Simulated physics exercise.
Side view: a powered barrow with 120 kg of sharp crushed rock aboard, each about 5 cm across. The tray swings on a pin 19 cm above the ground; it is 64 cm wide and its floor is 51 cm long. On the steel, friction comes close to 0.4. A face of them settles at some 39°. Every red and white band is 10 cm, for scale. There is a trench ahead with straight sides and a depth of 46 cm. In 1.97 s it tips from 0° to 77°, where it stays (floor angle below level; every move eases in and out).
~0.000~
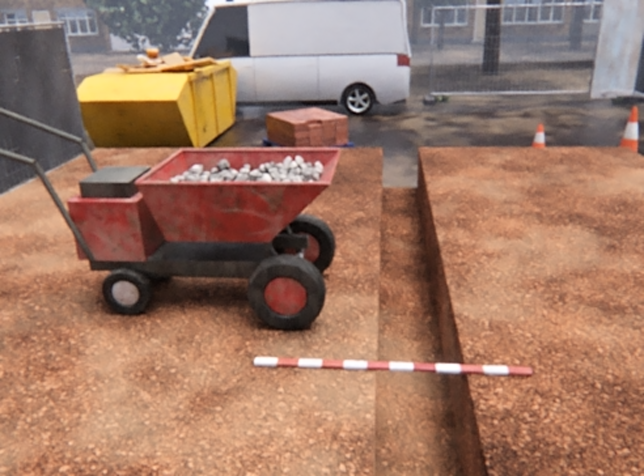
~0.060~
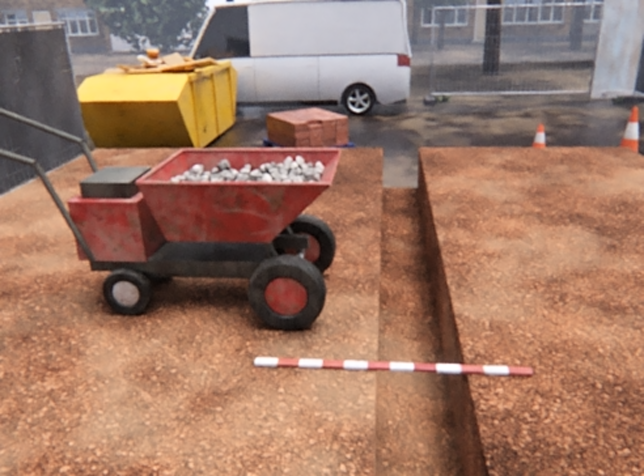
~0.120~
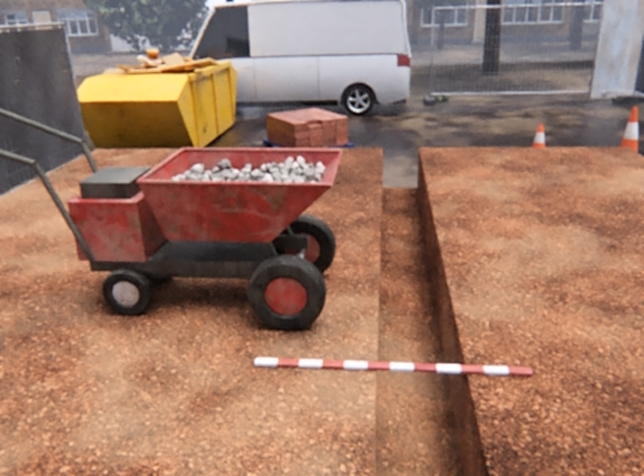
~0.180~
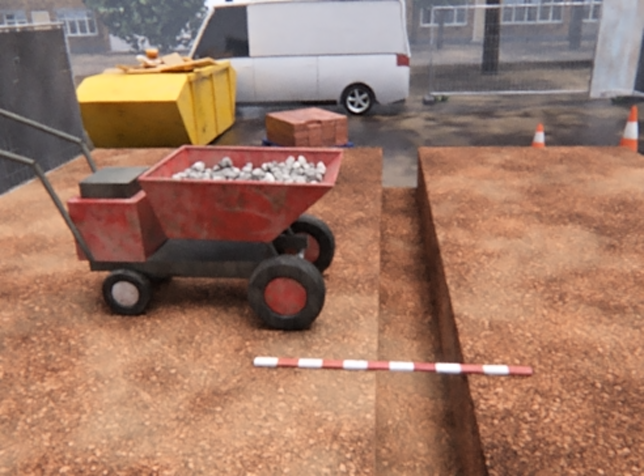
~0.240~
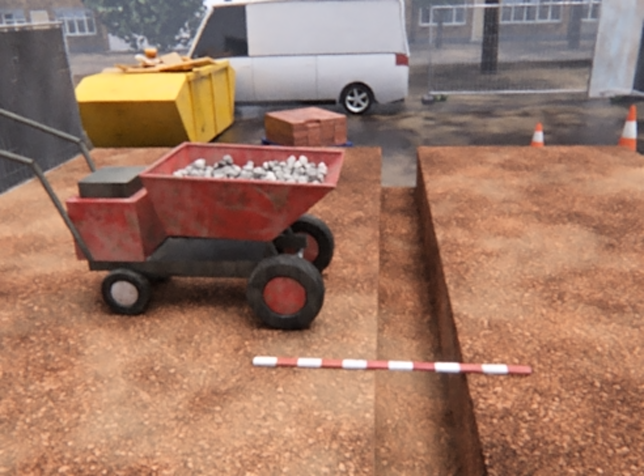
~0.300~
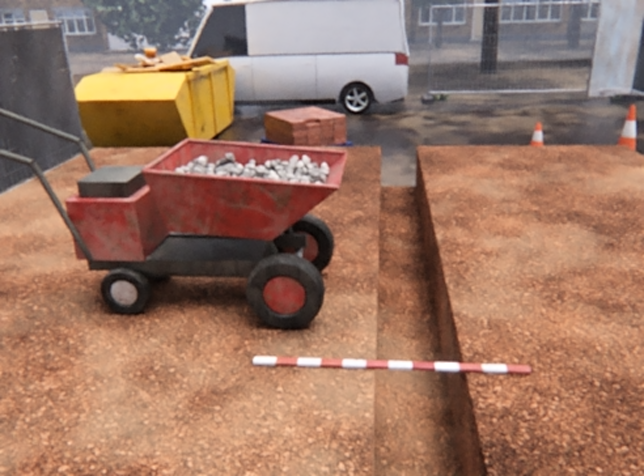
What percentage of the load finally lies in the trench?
About 88 per cent.
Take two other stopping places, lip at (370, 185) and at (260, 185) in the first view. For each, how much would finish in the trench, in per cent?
I'd say some 10 per cent and some 70 per cent.
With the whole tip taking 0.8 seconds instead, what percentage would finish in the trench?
Around 70 per cent would end in the trench.
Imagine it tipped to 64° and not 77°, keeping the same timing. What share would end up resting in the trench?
In that case some 75 per cent.
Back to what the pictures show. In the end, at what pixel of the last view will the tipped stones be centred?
The tipped stones centre close to (424, 359).
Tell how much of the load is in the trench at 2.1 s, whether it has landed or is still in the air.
About 60%.
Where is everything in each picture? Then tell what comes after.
In the first picture, lip at (329, 184), floor tilted 0°, highest stones at (288, 168).
In the second picture, lip at (330, 185), floor tilted 0°, highest stones at (289, 168); the stones move at 0.1 m/s on average.
In the third picture, the tray is at 1°, its lip at (331, 185); the top of the load is at (290, 168); the stones move at 0.1 m/s on average.
In the fourth picture, lip at (332, 186), floor tilted 2°, highest stones at (277, 168); the stones move at 0.2 m/s on average.
In the fifth picture, the tray is at 3°, its lip at (334, 187); the top of the load is at (263, 165); the stones move at 0.2 m/s on average.
In the sixth picture, the tray is at 5°, its lip at (338, 188); the top of the load is at (246, 165); the stones move at 0.3 m/s on average.
After 1.5 s the floor is at 65°; 100 % in the tray; the foremost stones are at (411, 265).
After 2.1 s the floor is at 77°; 33 % in the tray, 58 % in the trench, 10 % past the trench; the foremost stones are at (503, 298).
After 2.4 s the floor is at 77°; 6 % in the tray, 83 % in the trench, 12 % past the trench; the foremost stones are at (546, 307).
After 4.4 s the floor is at 77°; 0 % in the tray, 88 % in the trench, 12 % past the trench; the foremost stones are at (549, 309).
